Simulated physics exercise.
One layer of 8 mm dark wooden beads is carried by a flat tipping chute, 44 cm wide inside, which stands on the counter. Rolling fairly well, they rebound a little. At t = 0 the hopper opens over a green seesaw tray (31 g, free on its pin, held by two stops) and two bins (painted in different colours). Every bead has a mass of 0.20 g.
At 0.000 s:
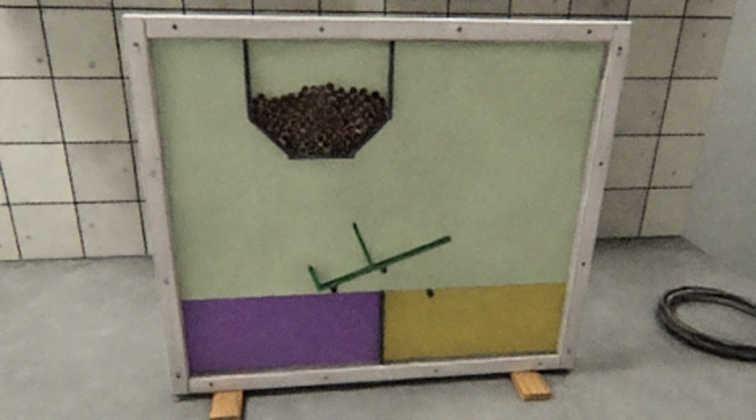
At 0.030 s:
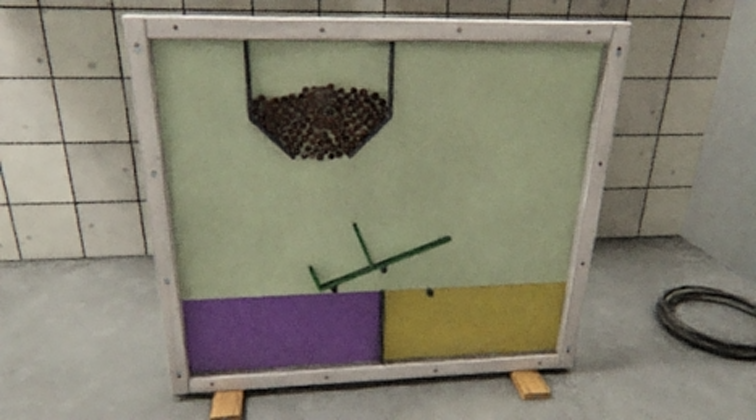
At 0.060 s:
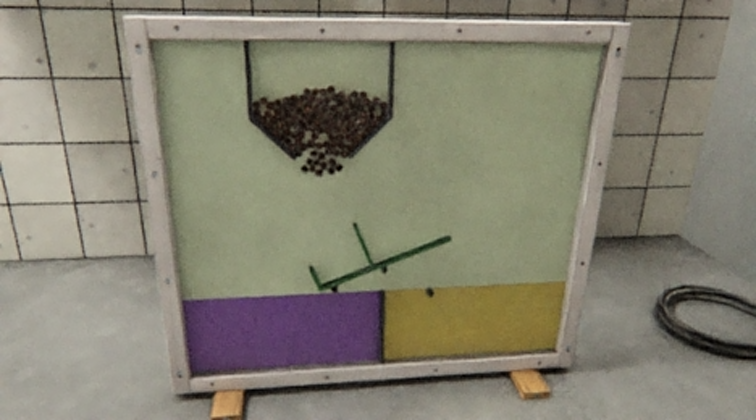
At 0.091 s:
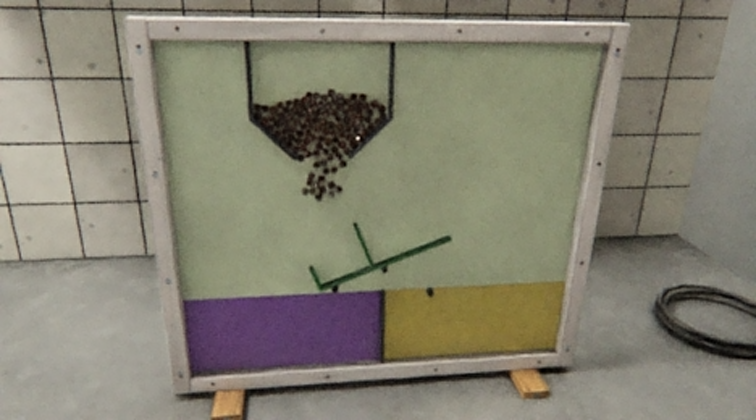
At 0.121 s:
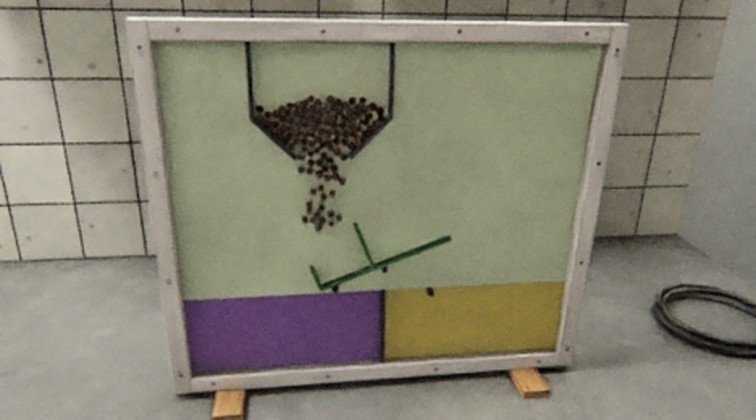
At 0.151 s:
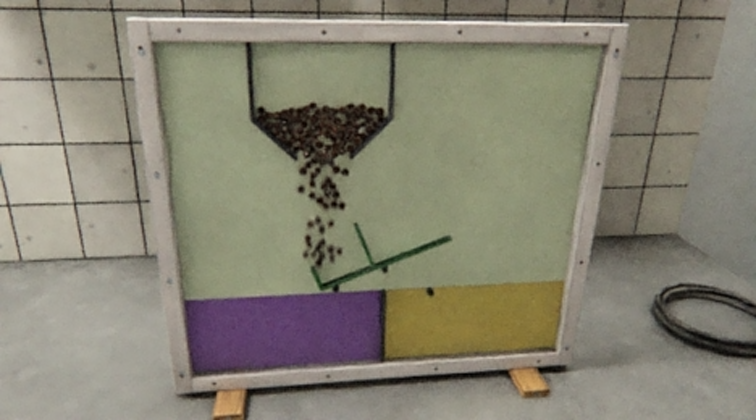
At first, dark beads sit packed in a hopper above a tilted green tray, left end down, with a purple bin and a yellow bin below. The beads then begin dropping from the hopper's mouth, and the falling stream lengthens downward until its lowest beads are at the tray's left end.
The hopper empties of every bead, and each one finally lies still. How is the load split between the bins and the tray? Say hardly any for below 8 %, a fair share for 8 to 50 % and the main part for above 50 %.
In order: Yellow bin: Close to zero; purple bin: The greater share; tray: A middle share.
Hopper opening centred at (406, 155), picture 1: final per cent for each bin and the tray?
Final per cent - yellow bin: 25, purple bin: 0, tray: 75.
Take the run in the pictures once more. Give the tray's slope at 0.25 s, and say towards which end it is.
Tilt: About 20 degrees; low end: Left.
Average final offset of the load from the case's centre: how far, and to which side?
11 cm left.
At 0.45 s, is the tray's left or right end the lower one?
That would be the left end.
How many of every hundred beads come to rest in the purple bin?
Result: Approx. 65 per cent.
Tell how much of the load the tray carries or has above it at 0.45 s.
About 60 percent.
After 0.25 s 60 % have left the hopper; tray left end down 21°; on or over it 50 %, past it to the left 10 %, to the right 0 %.
After 0.45 s 100 % have left the hopper; tray left end down 21°; on or over it 60 %, past it to the left 40 %, to the right 0 %.
After 0.80 s 100 % have left the hopper; tray left end down 21°; on or over it 40 %, past it to the left 60 %, to the right 0 %.
At rest by 1.7 s, yellow bin 0 %, purple bin 65 %, tray 35 %; tray left end down 21°.
